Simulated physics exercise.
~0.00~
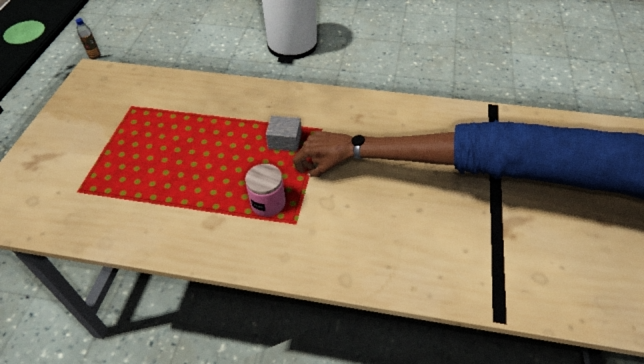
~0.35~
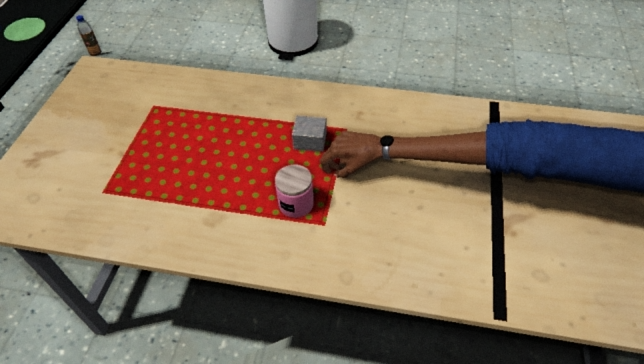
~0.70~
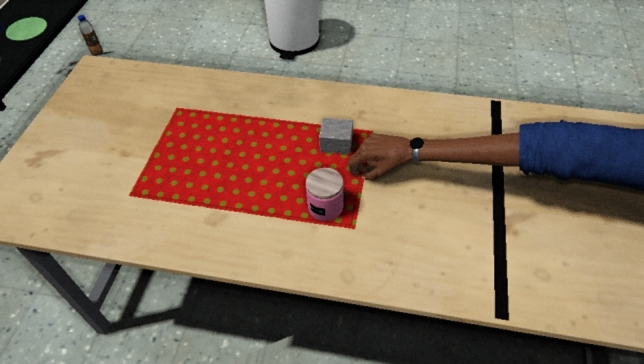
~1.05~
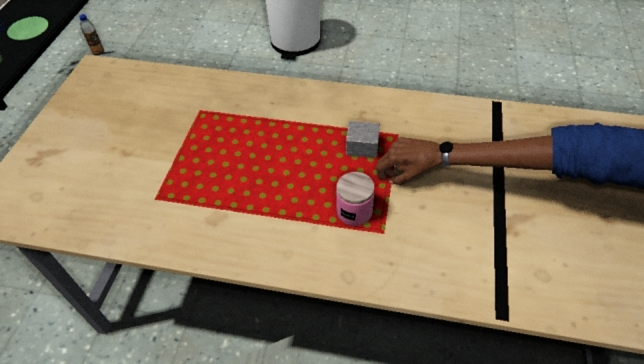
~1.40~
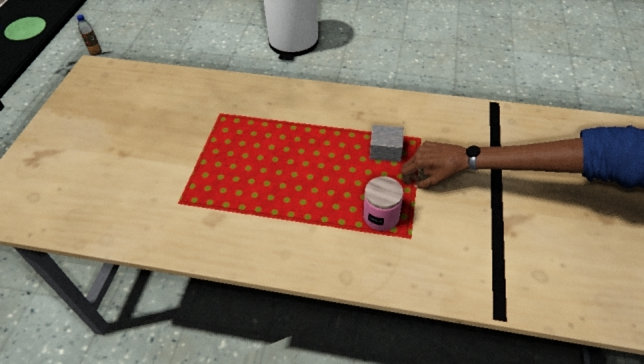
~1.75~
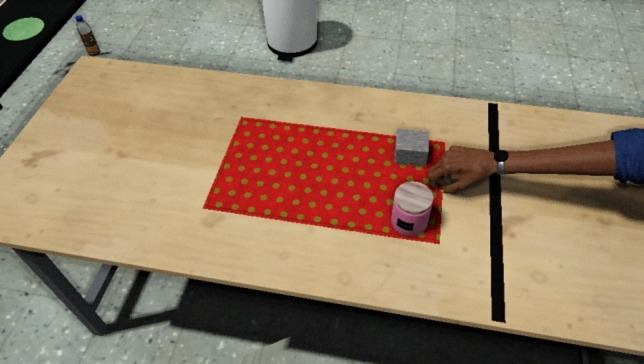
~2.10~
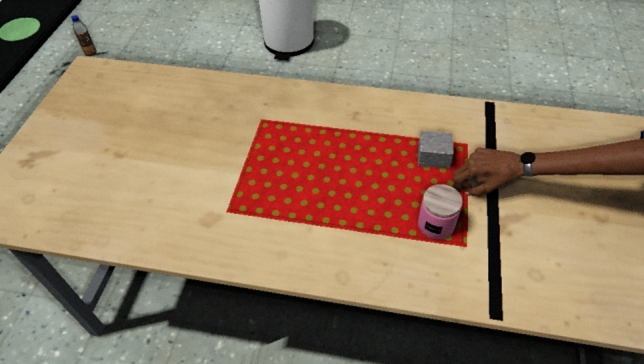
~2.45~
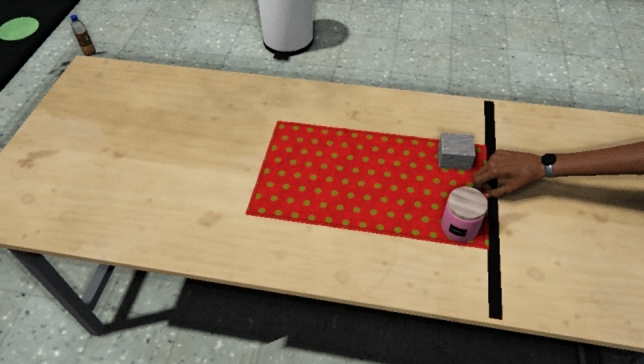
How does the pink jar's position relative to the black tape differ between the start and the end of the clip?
At the start the pink jar is well to the left of the black tape, with a wide stretch of bare table between them. By the end it has moved right and sits just to the left of the tape.
The clip opens on a wooden table where a hand in a blue sleeve holds the right edge of a red, dotted pillow case. A pink jar with a pale lid and a grey block rest near that edge, and a black line of tape crosses the table further right. The hand draws the cloth steadily to the right, and both objects ride along with it. The gap to the tape keeps shrinking as the arm pulls back. By the end, the hem is at the tape, with the jar and the block still upright on the cloth.
